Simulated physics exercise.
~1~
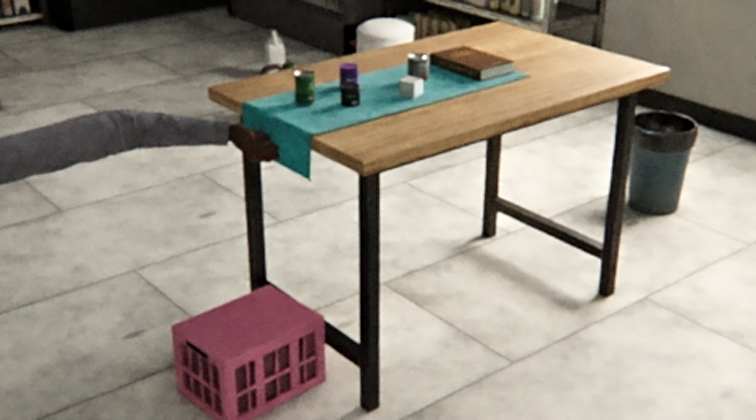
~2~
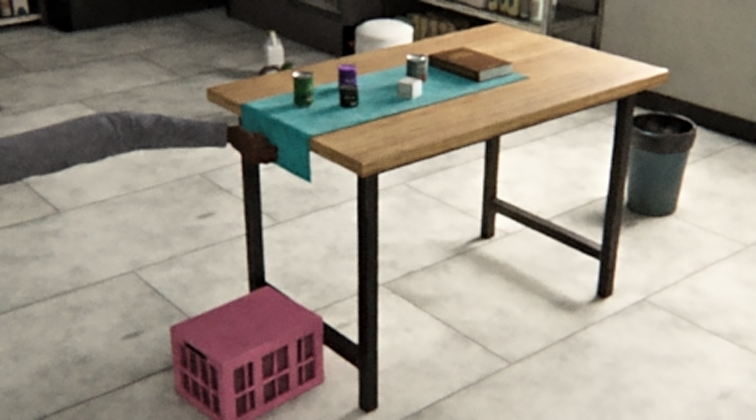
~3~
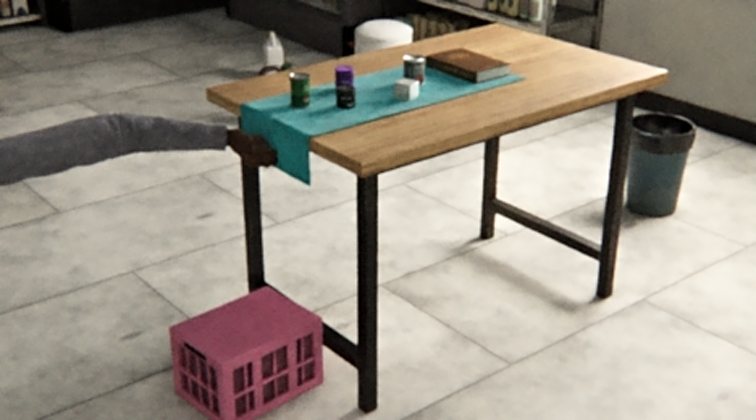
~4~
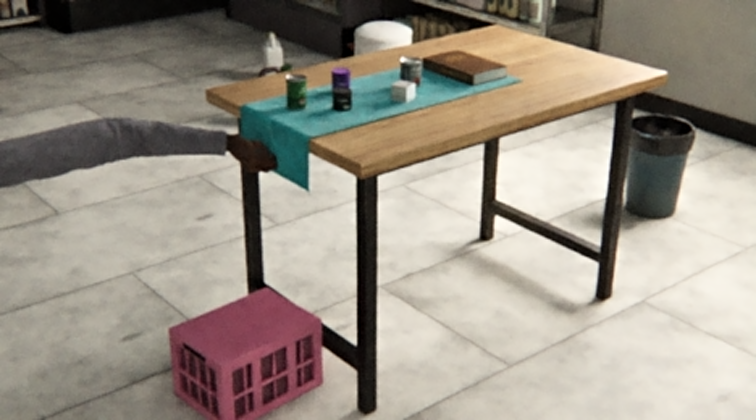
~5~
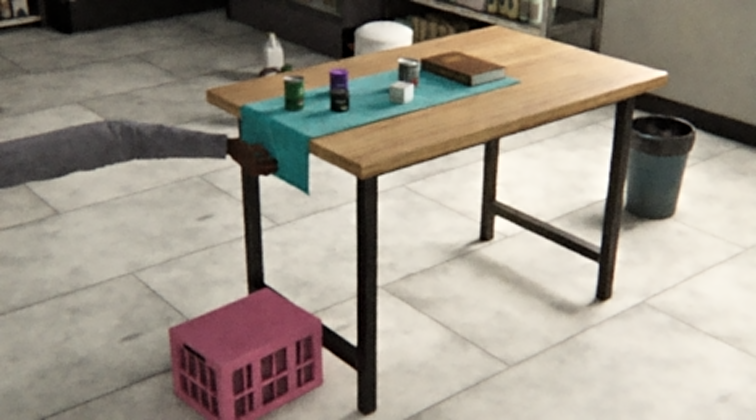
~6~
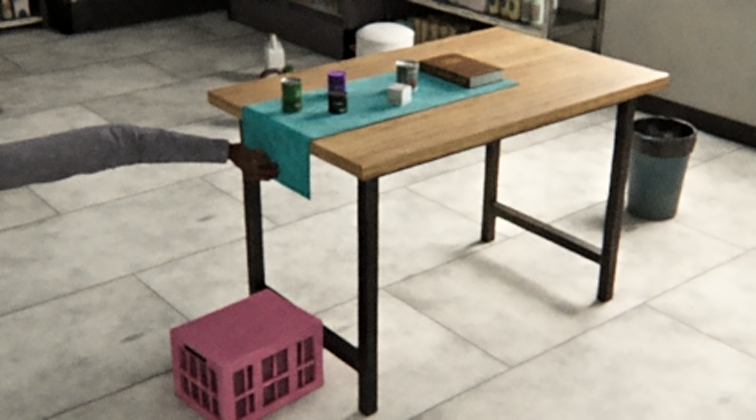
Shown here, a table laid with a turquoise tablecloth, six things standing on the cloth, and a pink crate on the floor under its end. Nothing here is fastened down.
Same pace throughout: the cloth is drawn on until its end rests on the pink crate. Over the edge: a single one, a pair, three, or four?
Four.
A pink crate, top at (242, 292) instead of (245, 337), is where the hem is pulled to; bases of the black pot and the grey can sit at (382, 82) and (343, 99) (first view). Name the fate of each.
Black pot: Still up. Grey can: Off.
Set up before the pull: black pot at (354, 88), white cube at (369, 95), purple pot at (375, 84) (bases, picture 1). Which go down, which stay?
Note: Black pot lost; white cube lost; purple pot lost.
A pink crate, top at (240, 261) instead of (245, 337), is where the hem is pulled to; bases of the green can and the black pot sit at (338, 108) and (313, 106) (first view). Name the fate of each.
The green can goes over, the black pot tumbles off.
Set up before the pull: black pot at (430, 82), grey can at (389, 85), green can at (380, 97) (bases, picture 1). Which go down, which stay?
I'd say the black pot hangs on, the grey can takes a fall, and the green can takes a fall.
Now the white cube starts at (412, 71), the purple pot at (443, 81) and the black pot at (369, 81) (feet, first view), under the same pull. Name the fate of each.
Looking at each one, the white cube remains in position, the purple pot remains in position and the black pot drops away.
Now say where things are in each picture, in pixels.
The first picture shows hem (311, 182); green can (305, 73); black pot (350, 86); purple pot (349, 66); white cube (411, 79); grey can (418, 56); top of the crate (245, 337).
The second picture shows hem (311, 183); green can (303, 74).
The third picture shows hem (311, 186); black pot (346, 88).
The fourth picture shows hem (309, 192); purple pot (341, 70); top of the crate (242, 339).
The fifth picture shows hem (309, 196); white cube (401, 85).
The sixth picture shows hem (310, 201); green can (291, 80); black pot (338, 93); purple pot (337, 73); white cube (399, 87); grey can (407, 63).
Soon after, hem near (276, 259); green can and black pot gone.
After that, hem near (277, 301); green can, black pot, purple pot and white cube gone.
In the end, hem on the crate; green can, black pot, purple pot and white cube gone. The table loses four.
